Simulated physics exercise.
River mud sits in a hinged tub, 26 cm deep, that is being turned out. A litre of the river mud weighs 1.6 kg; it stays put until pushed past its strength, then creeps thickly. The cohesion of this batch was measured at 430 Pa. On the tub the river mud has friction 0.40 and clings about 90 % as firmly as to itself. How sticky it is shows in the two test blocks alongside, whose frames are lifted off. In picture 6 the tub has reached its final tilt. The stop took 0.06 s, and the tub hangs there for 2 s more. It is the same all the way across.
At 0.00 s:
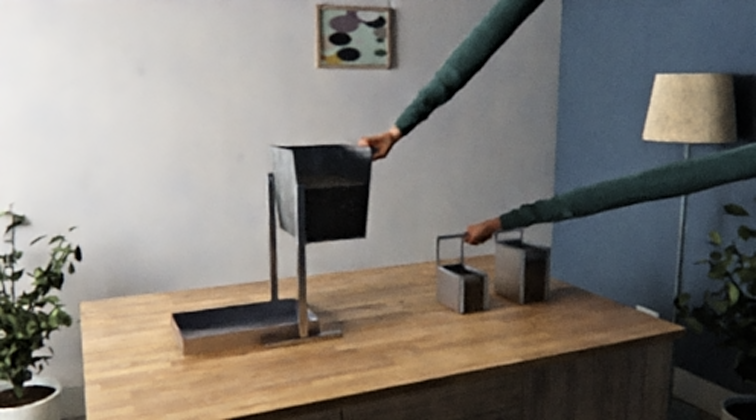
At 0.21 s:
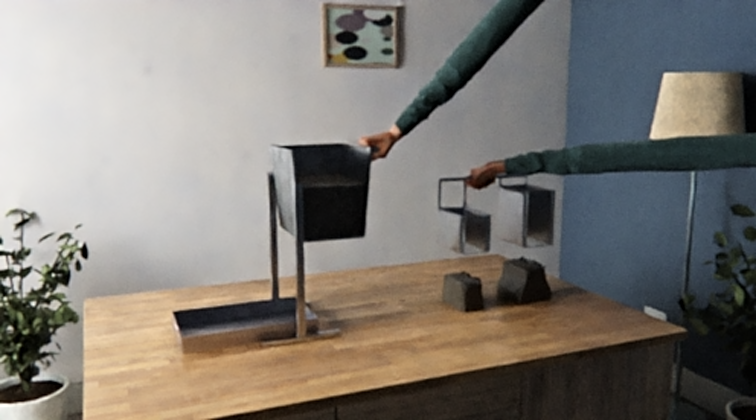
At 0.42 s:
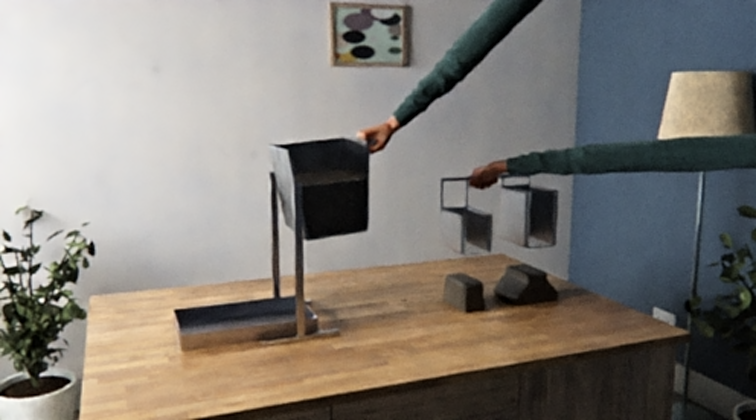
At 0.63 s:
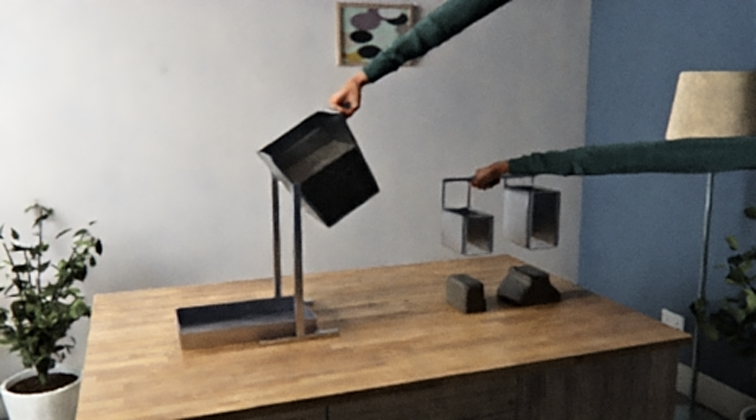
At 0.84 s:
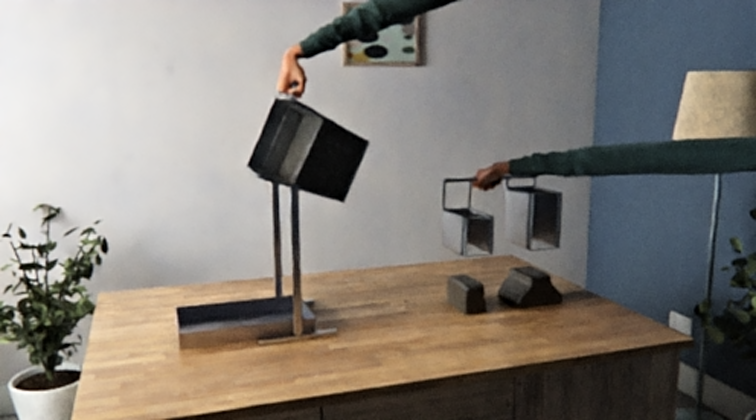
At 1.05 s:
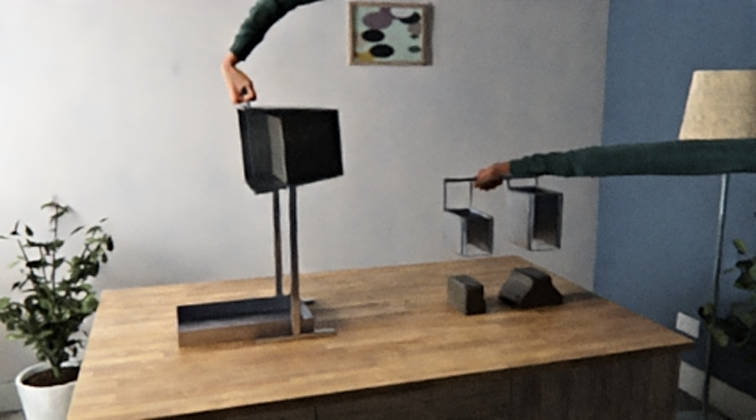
A hand lifts two metal boxes off dark blocks, then another turns a tub leftward.
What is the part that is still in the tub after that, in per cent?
The part that is still in the tub after that is near 52 %.
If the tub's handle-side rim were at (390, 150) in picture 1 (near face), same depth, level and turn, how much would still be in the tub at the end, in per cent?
Then about 40 %.
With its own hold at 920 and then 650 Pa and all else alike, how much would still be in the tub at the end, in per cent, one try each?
In turn about 100 %, 75 %.
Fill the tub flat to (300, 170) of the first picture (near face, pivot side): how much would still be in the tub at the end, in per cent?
Then about 40 %.
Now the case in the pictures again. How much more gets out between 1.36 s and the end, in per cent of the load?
Near 18 %.
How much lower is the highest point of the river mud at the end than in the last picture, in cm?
About 12 cm.
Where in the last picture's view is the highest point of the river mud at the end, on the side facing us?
Near (320, 156).
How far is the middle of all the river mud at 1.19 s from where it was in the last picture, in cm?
About 6 cm.
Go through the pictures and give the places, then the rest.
In the first frame, handle-side rim at (370, 150), tilt 0 degrees; top of the river mud at (304, 188); blocks stand 10 cm, 16 cm (left to right).
In the second frame, handle-side rim at (370, 149), tilt 0 degrees; top of the river mud at (303, 187); blocks stand 10 cm, 13 cm (left to right).
In the third frame, handle-side rim at (367, 143), tilt 5 degrees; top of the river mud at (361, 179); blocks stand 10.0 cm, 11 cm (left to right).
In the fourth frame, handle-side rim at (339, 114), tilt 32 degrees; top of the river mud at (352, 148); blocks stand 10.0 cm, 11 cm (left to right).
In the fifth frame, handle-side rim at (290, 100), tilt 66 degrees; top of the river mud at (322, 121); blocks stand 10.0 cm, 11 cm (left to right).
In the sixth frame, handle-side rim at (246, 111), tilt 94 degrees; top of the river mud at (328, 114); blocks stand 10.0 cm, 11 cm (left to right).
After 1.19 s, the tub is at 94 degrees and holds 100 %.
After 1.36 s, the tub is at 94 degrees and holds 70 %.
After 1.53 s, the tub is at 94 degrees and holds 54 %.
After 1.70 s, the tub is at 94 degrees and holds 52 %.
After 3.05 s, at the end, the tub is at 94 degrees and holds 52 %.
